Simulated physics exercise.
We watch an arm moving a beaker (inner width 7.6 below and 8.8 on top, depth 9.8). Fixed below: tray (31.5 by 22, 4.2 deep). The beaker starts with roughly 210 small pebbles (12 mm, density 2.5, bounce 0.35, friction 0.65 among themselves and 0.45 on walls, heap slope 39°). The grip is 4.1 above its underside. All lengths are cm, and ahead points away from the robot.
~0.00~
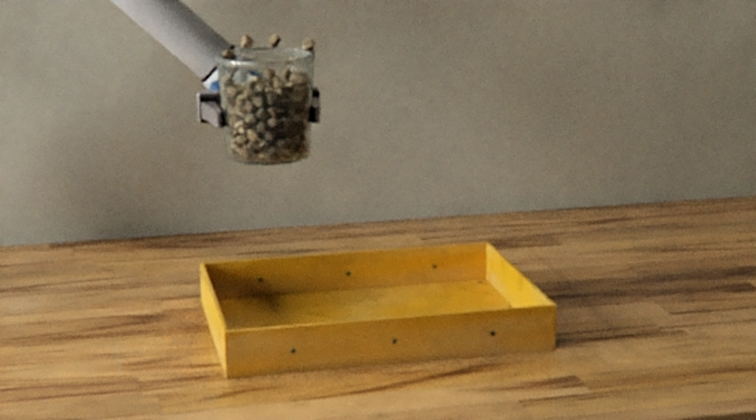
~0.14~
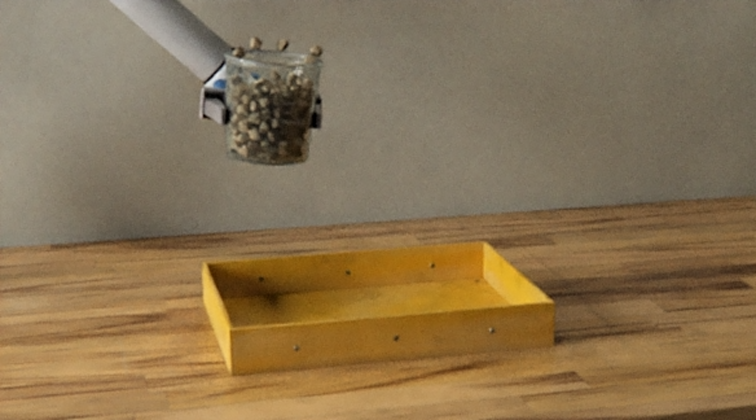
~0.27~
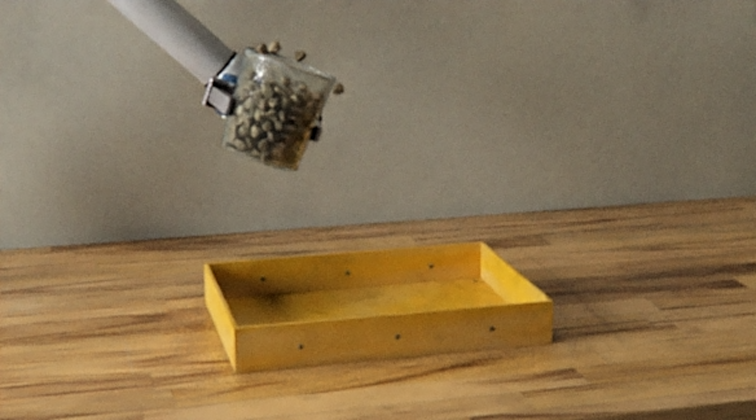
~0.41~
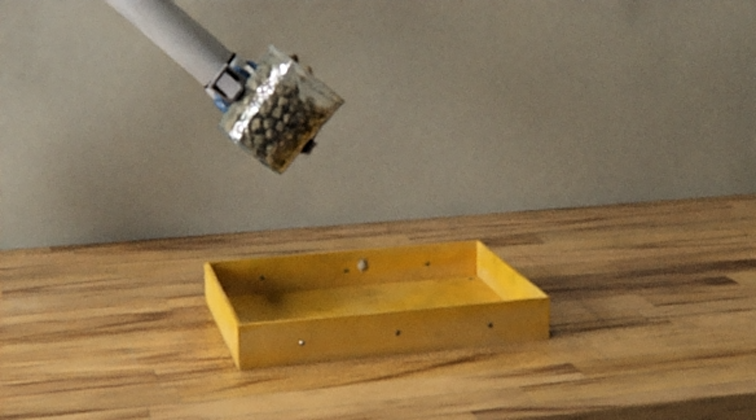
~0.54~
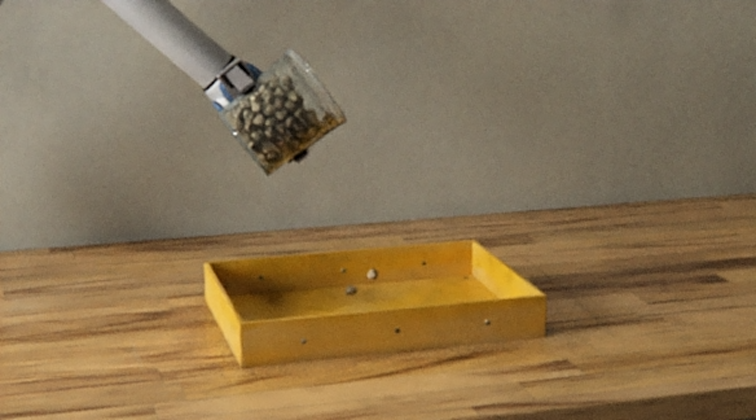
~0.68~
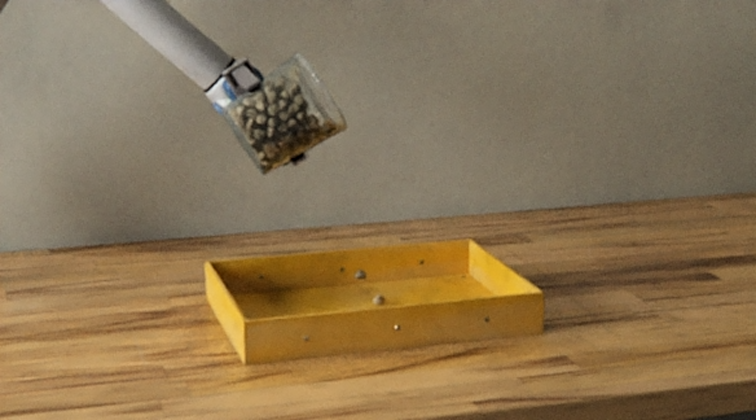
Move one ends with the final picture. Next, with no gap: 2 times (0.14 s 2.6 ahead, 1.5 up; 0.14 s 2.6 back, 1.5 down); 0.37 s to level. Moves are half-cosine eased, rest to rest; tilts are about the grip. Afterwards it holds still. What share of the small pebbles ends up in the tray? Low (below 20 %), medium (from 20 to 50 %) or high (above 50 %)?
In the tray the share is low, below 20 %.
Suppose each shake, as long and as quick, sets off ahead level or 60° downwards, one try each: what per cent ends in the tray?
About 5 and 0 per cent.
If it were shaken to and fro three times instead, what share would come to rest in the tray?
It would be near 5 per cent.
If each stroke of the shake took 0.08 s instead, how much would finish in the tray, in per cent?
Then about 40 per cent.
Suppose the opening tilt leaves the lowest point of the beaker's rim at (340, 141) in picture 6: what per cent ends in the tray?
About 15 per cent.
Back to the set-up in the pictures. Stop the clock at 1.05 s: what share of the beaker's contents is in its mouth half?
About 40 per cent.
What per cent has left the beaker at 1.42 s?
Near 5 per cent so far.
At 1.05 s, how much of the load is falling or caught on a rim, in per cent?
Roughly 0 per cent.
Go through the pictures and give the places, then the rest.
The first frame shows beaker middle at (267, 107), level; upper third of the load around (269, 91), from x 230 to 310, top at y 40; 214 in the beaker.
The second frame shows beaker middle at (270, 109), tilted 6° forward; upper third of the load around (273, 92), from x 235 to 315, top at y 45.
The third frame shows beaker middle at (275, 112), tilted 21° forward; upper third of the load around (273, 97), from x 235 to 340, top at y 45; 213 in the beaker, 1 in flight or on a rim.
The fourth frame shows beaker middle at (278, 113), tilted 39° forward; upper third of the load around (273, 99), from x 230 to 360, top at y 60; 212 in the beaker, 1 in the tray, 1 in flight or on a rim.
The fifth frame shows beaker middle at (279, 116), tilted 54° forward; upper third of the load around (276, 103), from x 230 to 370, top at y 80; 212 in the beaker, 2 in the tray.
The sixth frame shows beaker middle at (281, 118), tilted 60° forward; upper third of the load around (275, 104), from x 235 to 380, top at y 85; 212 in the beaker, 2 in the tray.
By 1.05 s, tilted 60° forward, highest piece 27 above the table; 210 in the beaker, 3 in the tray, 1 in flight or on a rim.
By 1.42 s, tilted 30° forward, highest piece 26 above the table; 205 in the beaker, 8 in the tray, 1 in flight or on a rim.
By 1.81 s, level, highest piece 28 above the table; 205 in the beaker, 9 in the tray.
By 2.86 s, level, highest piece 28 above the table; 205 in the beaker, 9 in the tray.
Final count, 205 in the beaker, 9 in the tray. That is 4 % in the tray.
